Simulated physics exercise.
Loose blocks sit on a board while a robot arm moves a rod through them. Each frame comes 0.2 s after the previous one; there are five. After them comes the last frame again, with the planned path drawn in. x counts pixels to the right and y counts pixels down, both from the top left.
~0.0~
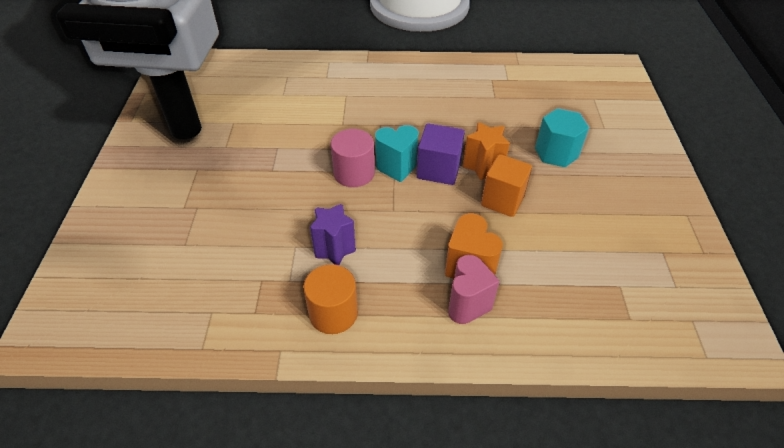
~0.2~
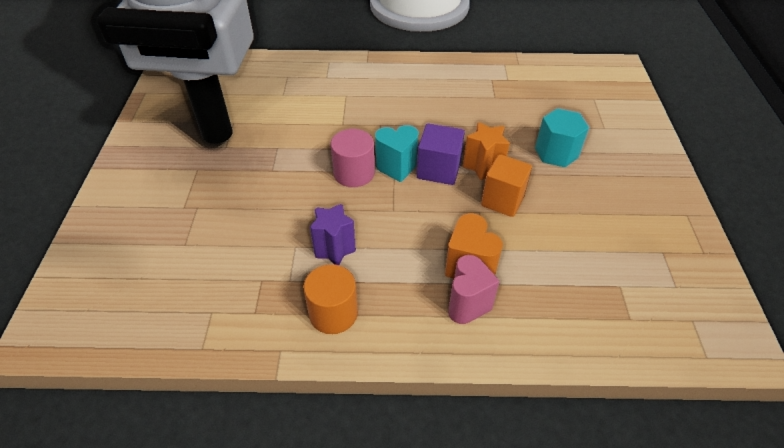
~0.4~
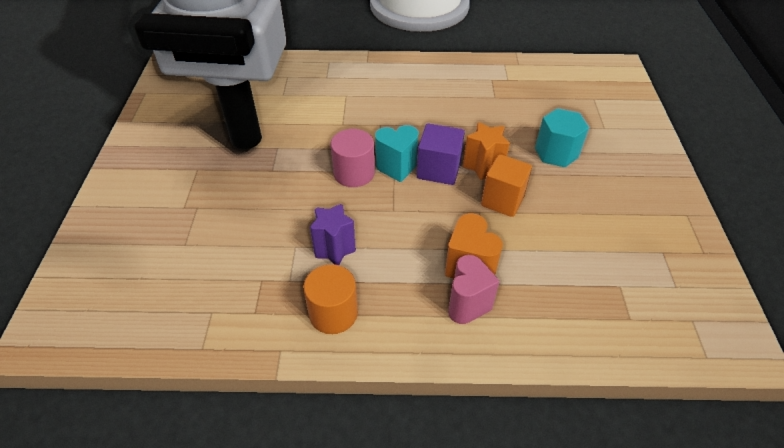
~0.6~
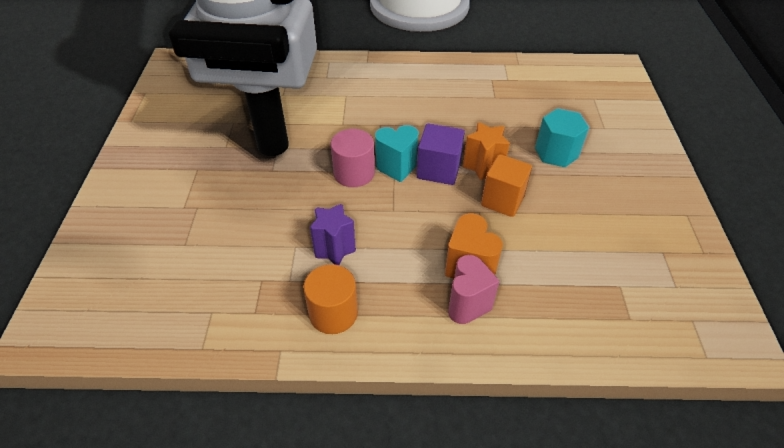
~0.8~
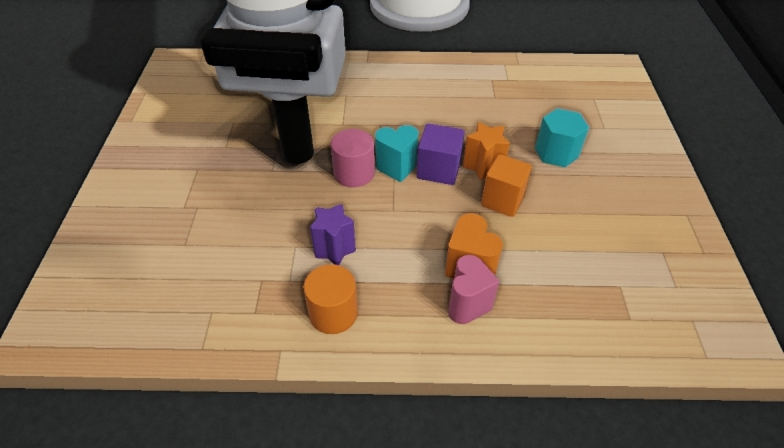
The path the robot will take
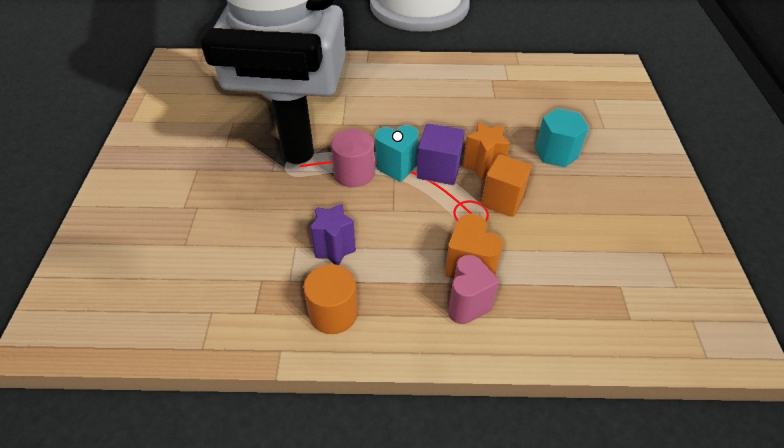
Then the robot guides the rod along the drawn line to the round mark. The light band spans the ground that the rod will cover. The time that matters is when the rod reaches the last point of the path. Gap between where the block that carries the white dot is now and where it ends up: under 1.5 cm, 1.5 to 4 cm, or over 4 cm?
The displacement of the block that carries the white dot is above 4 cm.
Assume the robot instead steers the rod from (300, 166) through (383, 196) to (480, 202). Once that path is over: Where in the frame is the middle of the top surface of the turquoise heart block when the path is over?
It will likely be found at (421, 118).
The drawn path runs from (300, 166) by way of (364, 162) and (423, 177) to (471, 214); the dot is on the turquoise heart block.
On the path given first. One third of the way, rod (364, 149); pink cylinder (382, 153); turquoise heart block (426, 149), turned 45° anticlockwise; purple four-sided block (460, 138), turned 20° anticlockwise; orange star-shaped block (501, 133), turned 15° clockwise.
Two thirds of the way, rod (424, 165); pink cylinder (397, 165); turquoise heart block (447, 171), turned 75° anticlockwise; purple four-sided block (461, 138), turned 25° anticlockwise; orange star-shaped block (501, 133), turned 15° clockwise.
At the end, rod (473, 202); pink cylinder (397, 165); turquoise heart block (476, 212), turned 15° anticlockwise; purple four-sided block (473, 143), turned 55° anticlockwise; orange heart block (475, 249); orange star-shaped block (506, 130).
